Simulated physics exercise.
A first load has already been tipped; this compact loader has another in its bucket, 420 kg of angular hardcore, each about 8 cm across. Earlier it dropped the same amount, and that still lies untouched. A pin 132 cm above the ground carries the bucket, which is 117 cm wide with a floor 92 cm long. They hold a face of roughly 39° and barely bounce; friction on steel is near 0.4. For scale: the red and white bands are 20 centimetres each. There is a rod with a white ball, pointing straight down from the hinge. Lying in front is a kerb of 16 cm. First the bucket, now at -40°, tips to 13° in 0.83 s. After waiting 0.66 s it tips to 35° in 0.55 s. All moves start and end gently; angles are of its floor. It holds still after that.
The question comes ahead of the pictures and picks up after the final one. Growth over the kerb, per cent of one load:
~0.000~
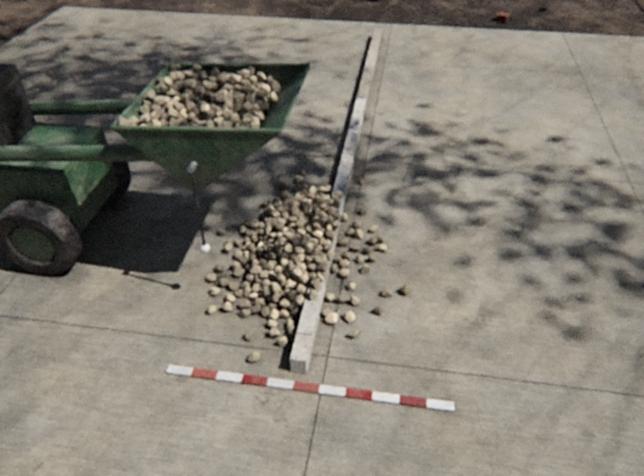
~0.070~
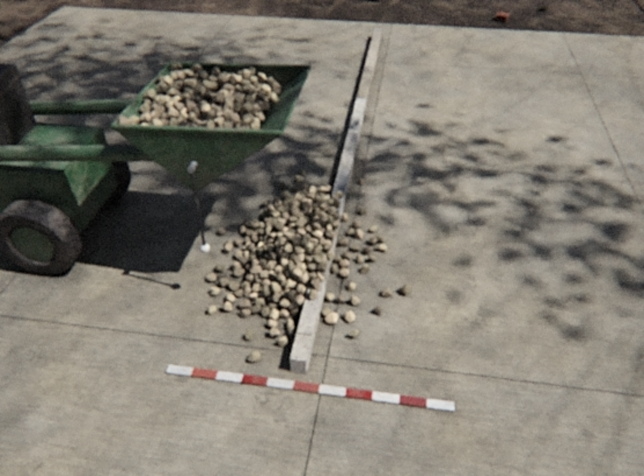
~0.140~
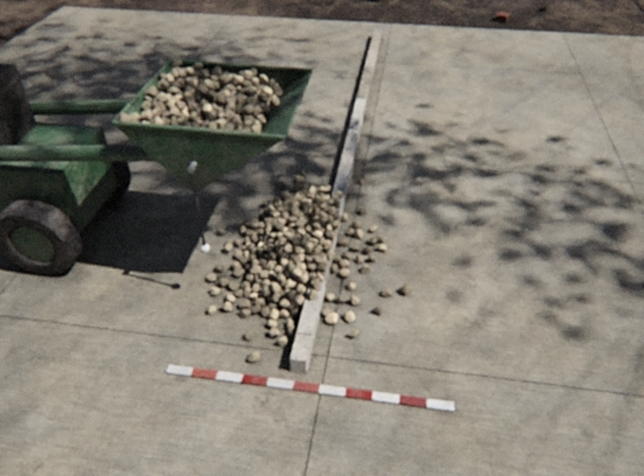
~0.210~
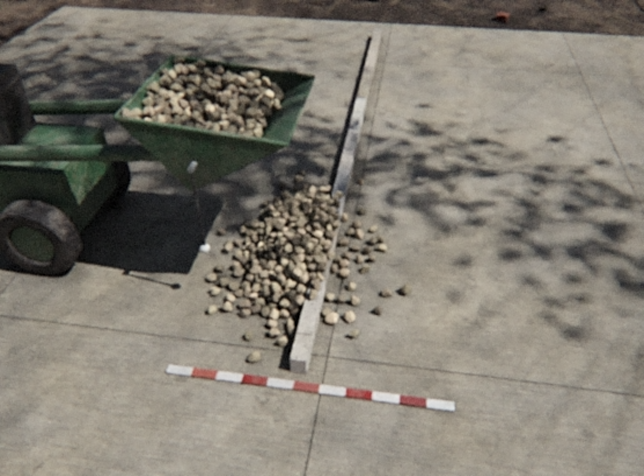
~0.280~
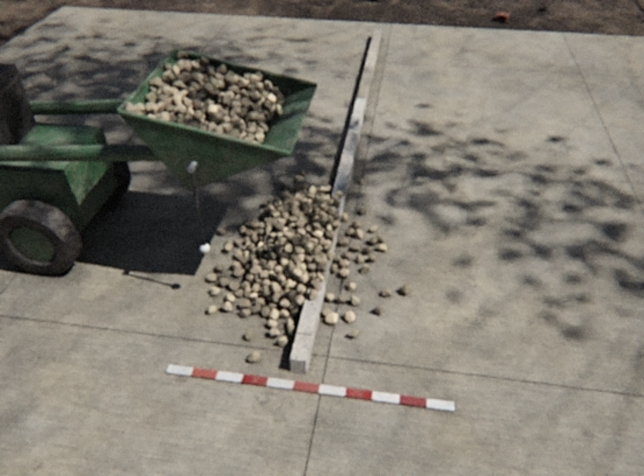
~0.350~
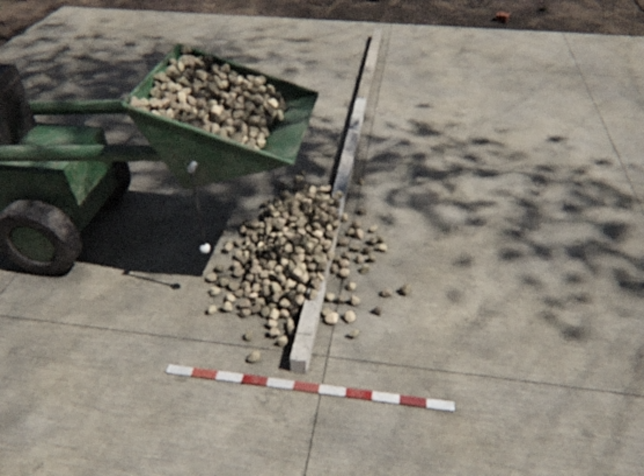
64 percent.
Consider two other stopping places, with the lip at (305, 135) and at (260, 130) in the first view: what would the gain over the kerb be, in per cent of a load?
Some 90 percent, and then 35 percent.
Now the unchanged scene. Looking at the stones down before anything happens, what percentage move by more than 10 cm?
About 5 %.
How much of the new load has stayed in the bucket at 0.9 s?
Roughly 100 per cent is still inside.
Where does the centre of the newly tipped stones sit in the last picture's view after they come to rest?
The middle lies near (344, 247) in the last picture.
After 0.6 s the floor is at 5°; in per cent of one load, 100 in the bucket, 93 on this side of the kerb, 7 over the kerb; the foremost stones are at (381, 262).
After 0.9 s the floor is at 13°; in per cent of one load, 100 in the bucket, 93 on this side of the kerb, 7 over the kerb; the foremost stones are at (381, 262).
After 2.5 s the floor is at 35°; in per cent of one load, 28 in the bucket, 140 on this side of the kerb, 32 over the kerb; the foremost stones are at (408, 275).
After 5.3 s the floor is at 35°; in per cent of one load, 0 in the bucket, 129 on this side of the kerb, 71 over the kerb; the foremost stones are at (431, 272). Net gain over the kerb, 64.
